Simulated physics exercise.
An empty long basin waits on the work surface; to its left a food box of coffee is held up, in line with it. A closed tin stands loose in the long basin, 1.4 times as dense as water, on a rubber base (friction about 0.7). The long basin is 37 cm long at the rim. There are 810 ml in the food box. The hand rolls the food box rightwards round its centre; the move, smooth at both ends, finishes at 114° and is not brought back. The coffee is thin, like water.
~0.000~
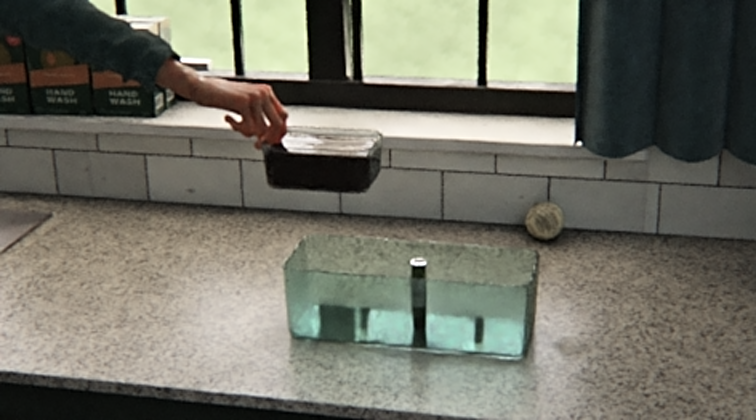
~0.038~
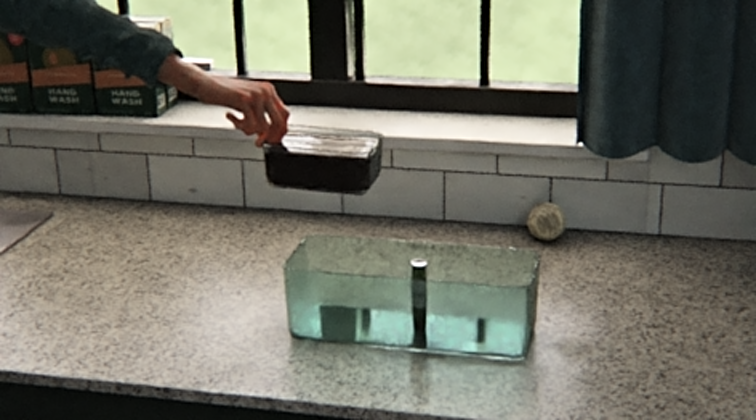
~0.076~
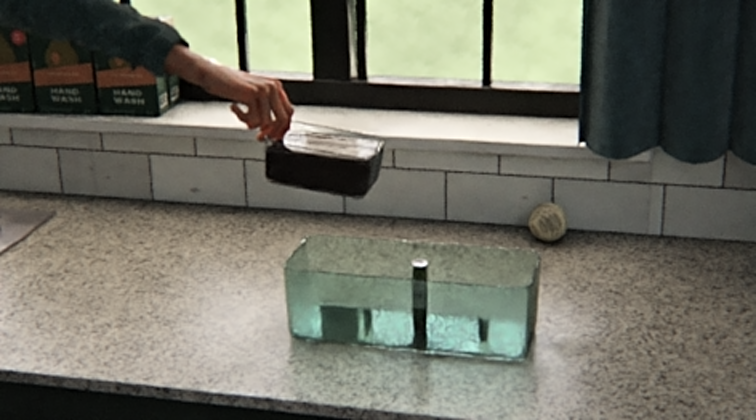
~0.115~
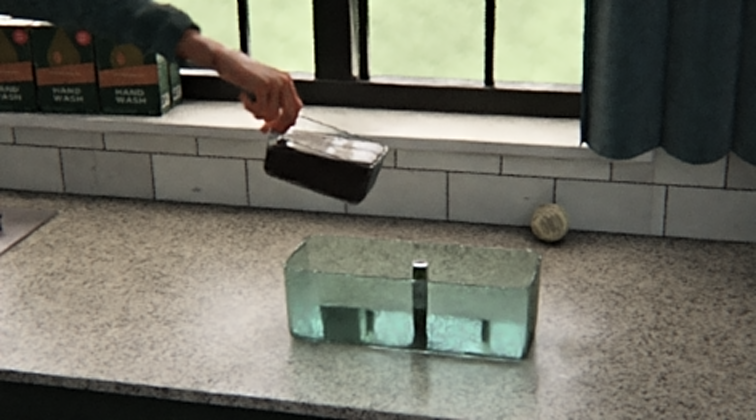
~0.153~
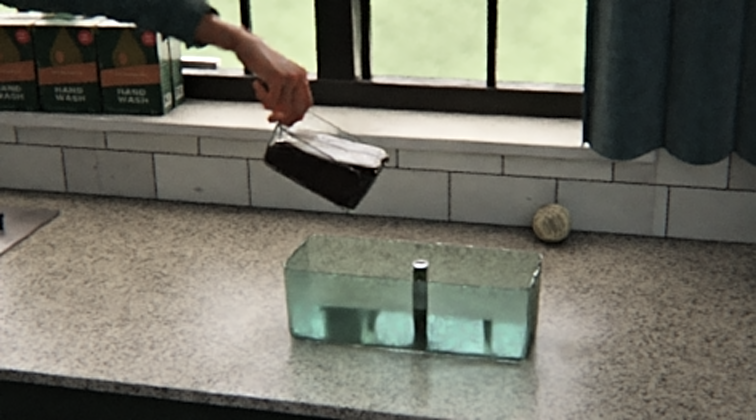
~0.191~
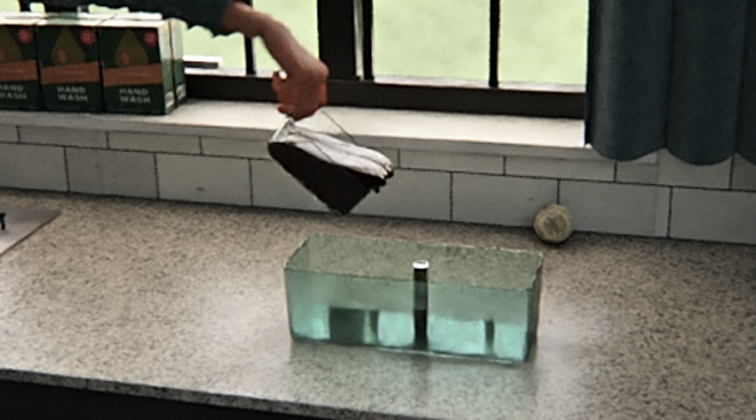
We see a hand holding a clear box of dark liquid above the left part of a long greenish basin with a small upright tin inside, then rolling the box rightwards, slowly at first, until it slants steeply.
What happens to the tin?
The tin goes over.
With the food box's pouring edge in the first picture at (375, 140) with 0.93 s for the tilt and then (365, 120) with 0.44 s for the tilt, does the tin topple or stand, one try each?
First it stays up; then it topples.
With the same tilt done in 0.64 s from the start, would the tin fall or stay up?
The tin falls.
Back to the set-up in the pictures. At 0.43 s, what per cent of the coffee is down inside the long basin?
Near 56 in a hundred.
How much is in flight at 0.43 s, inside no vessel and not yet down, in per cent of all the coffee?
Near 34 in a hundred.
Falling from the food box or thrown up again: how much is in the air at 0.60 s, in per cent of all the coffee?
Near 5 in a hundred.
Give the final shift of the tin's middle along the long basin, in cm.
Some 9.0 cm.
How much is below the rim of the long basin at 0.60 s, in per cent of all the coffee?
Some 88 per cent.
Then, 0.43 s in, the tilt is 111° and 9 per cent is still to pour; the tin stands where it began.
Then, 0.60 s in, the tilt is 114° and 1 per cent is still to pour; the tin leans 7°.
Then, 0.77 s in, the tilt is 114° and 0 per cent is still to pour; the tin leans 44°.
Then, 0.97 s in, the tilt is 114° and 0 per cent is still to pour; the tin lies on its side.
Finally, the tin lies on its side.
